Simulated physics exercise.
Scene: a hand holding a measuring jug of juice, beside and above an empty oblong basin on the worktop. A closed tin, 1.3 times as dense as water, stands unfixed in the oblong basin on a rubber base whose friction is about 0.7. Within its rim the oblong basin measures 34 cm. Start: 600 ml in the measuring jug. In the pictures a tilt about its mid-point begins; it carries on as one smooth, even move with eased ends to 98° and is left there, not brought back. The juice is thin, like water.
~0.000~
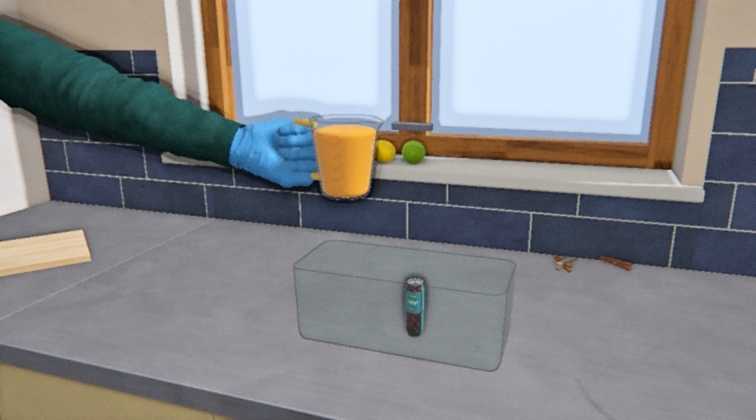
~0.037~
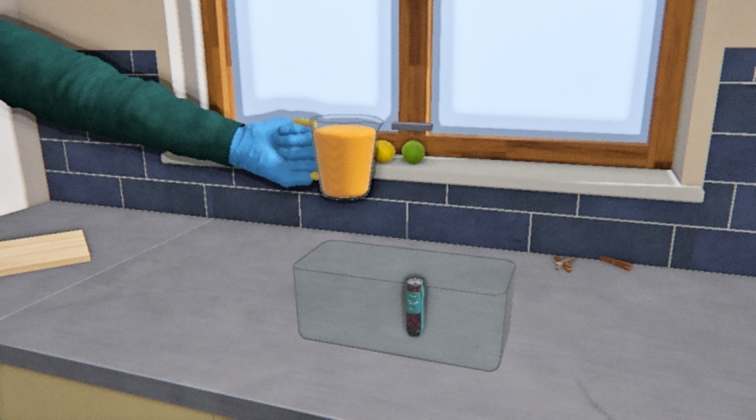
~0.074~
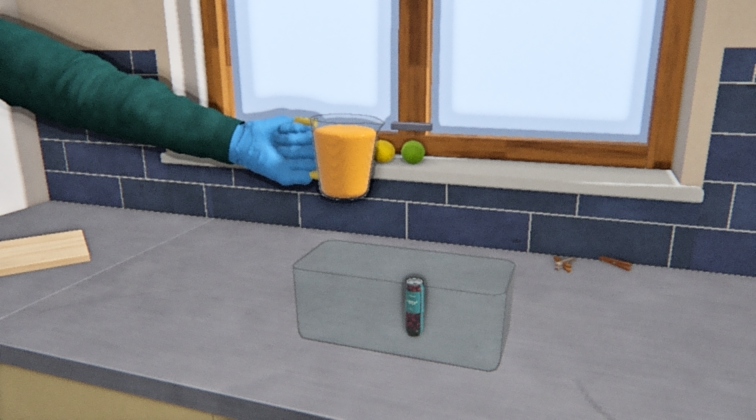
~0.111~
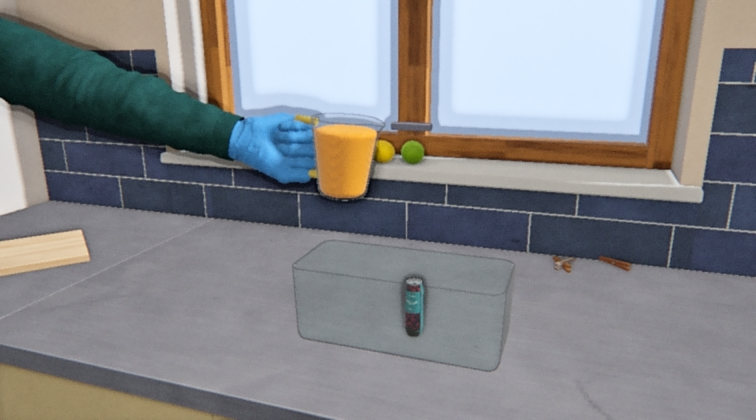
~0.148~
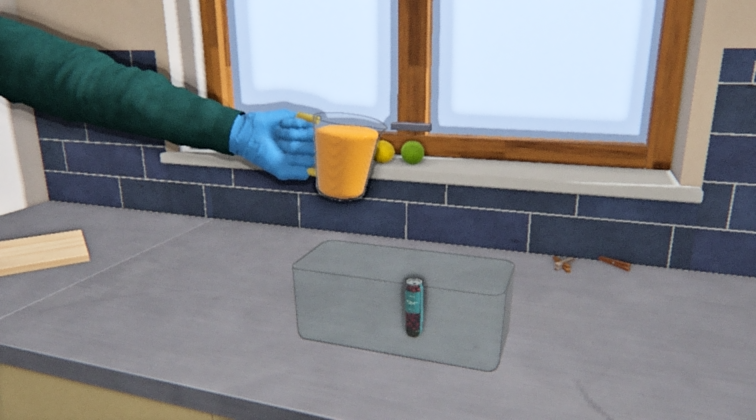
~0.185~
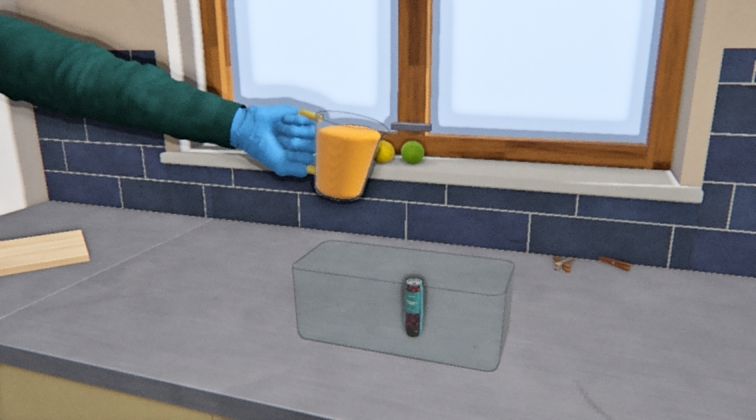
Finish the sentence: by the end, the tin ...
By the end, the tin is still upright.
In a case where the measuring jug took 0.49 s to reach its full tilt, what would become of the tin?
Then the tin does not tip.
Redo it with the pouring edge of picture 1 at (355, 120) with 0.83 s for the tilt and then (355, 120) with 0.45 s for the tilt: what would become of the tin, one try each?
In the first try it comes down; in the second it comes down.
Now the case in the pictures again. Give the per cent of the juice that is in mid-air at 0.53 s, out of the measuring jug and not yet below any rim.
Near 22 per cent at that moment.
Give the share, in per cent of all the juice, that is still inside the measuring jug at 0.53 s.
Around 76 in a hundred.
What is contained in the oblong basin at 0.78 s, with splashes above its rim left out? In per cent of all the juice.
I'd say roughly 48 in a hundred of it.
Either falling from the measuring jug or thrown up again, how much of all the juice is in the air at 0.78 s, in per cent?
Close to 26 %.
By 0.53 s the tilt is 69° and 77 per cent is still to pour; the tin stands where it began.
By 0.78 s the tilt is 97° and 27 per cent is still to pour; the tin stands where it began.
By 1.04 s the tilt is 98° and 3 per cent is still to pour; the tin stands where it began.
By 1.33 s the tilt is 98° and 0 per cent is still to pour; the tin stands where it began.
At rest the tin stands where it began.
